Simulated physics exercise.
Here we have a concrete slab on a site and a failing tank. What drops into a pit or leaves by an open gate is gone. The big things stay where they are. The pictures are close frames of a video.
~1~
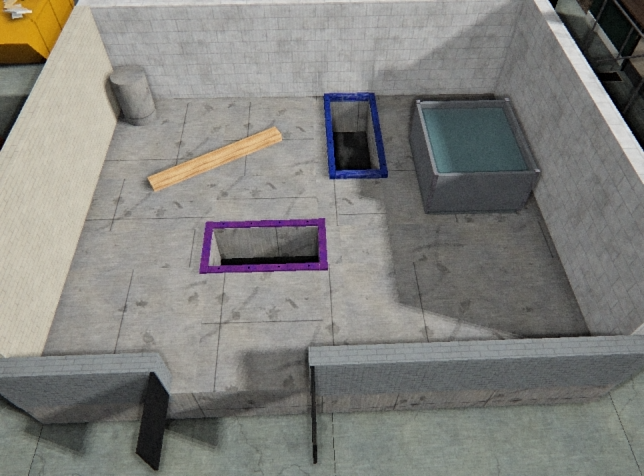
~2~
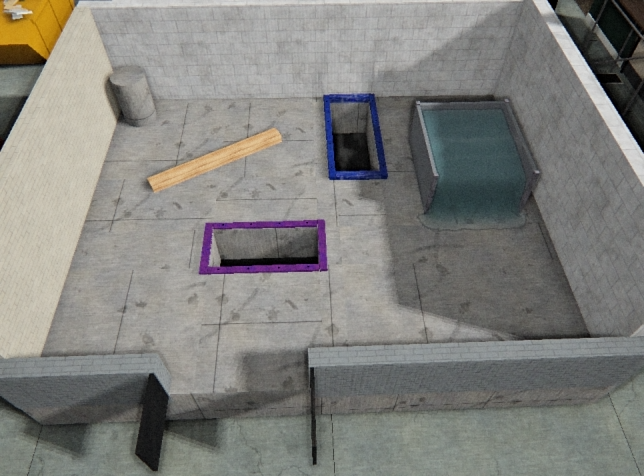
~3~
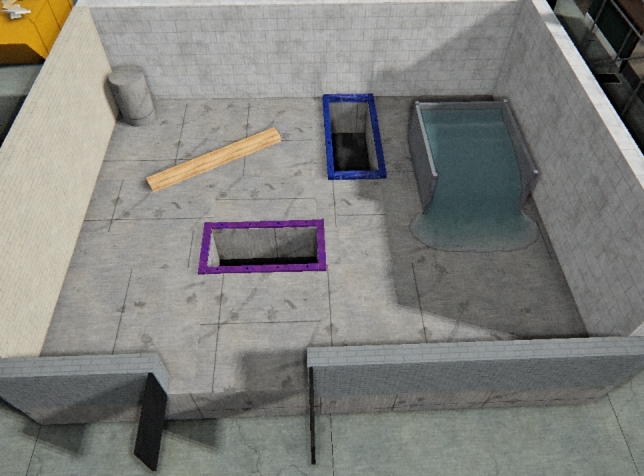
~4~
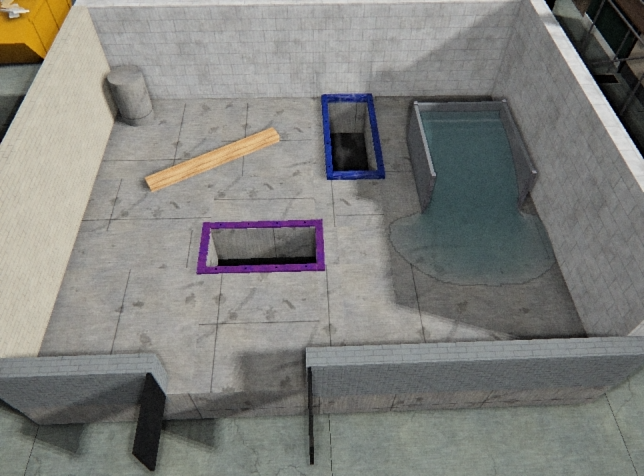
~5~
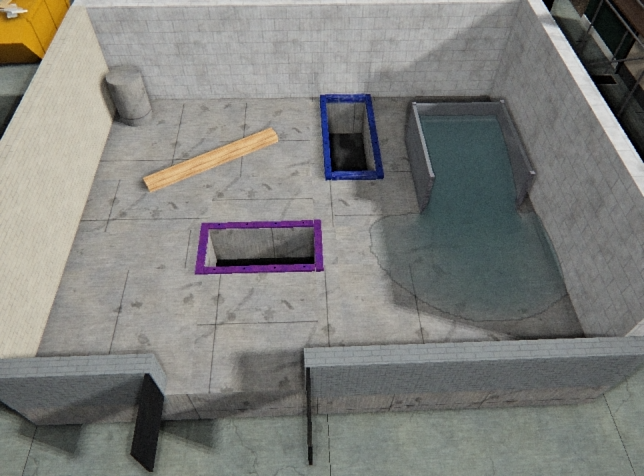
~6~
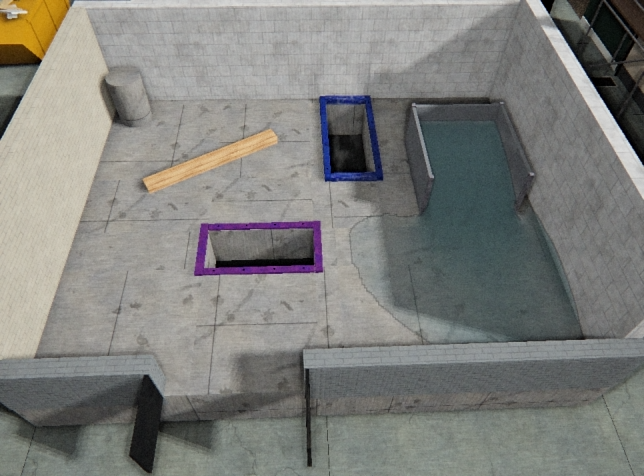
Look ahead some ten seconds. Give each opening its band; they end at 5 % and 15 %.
One by one: The gate takes from 5 to 15 %; the purple pit takes from 5 to 15 %; the blue pit takes under 5 %.
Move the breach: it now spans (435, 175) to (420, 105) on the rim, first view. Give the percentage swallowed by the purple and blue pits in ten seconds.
Per cent: Purple 12, blue 30.
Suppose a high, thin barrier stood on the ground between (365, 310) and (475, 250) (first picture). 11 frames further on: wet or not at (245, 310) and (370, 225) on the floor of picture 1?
One after the other: Awash, flooded.
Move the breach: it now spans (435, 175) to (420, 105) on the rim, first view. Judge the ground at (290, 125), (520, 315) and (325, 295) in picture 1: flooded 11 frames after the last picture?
As listed: Dry, clear, awash.
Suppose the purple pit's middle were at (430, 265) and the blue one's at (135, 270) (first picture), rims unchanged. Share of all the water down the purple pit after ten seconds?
Parts in a hundred: Purple 40.
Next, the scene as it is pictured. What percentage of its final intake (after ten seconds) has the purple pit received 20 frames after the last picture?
Close to 20 %.
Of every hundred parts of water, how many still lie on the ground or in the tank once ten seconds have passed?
Some 82 per cent.
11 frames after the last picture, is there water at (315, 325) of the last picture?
There: Under water.
A moment on, water covers 25 % of the floor; the gate 0 %, the purple pit 0 %, the blue pit 0 %.
Next, water covers 30 % of the floor; the gate 0 %, the purple pit 0 %, the blue pit 0 %.
Then, water covers 45 % of the floor; the gate 2 %, the purple pit 2 %, the blue pit 0 %.
Later, water covers 70 % of the floor; the gate 5 %, the purple pit 7 %, the blue pit 0 %.
In the end, water covers 90 % of the floor; the gate 10 %, the purple pit 8 %, the blue pit 0 %.
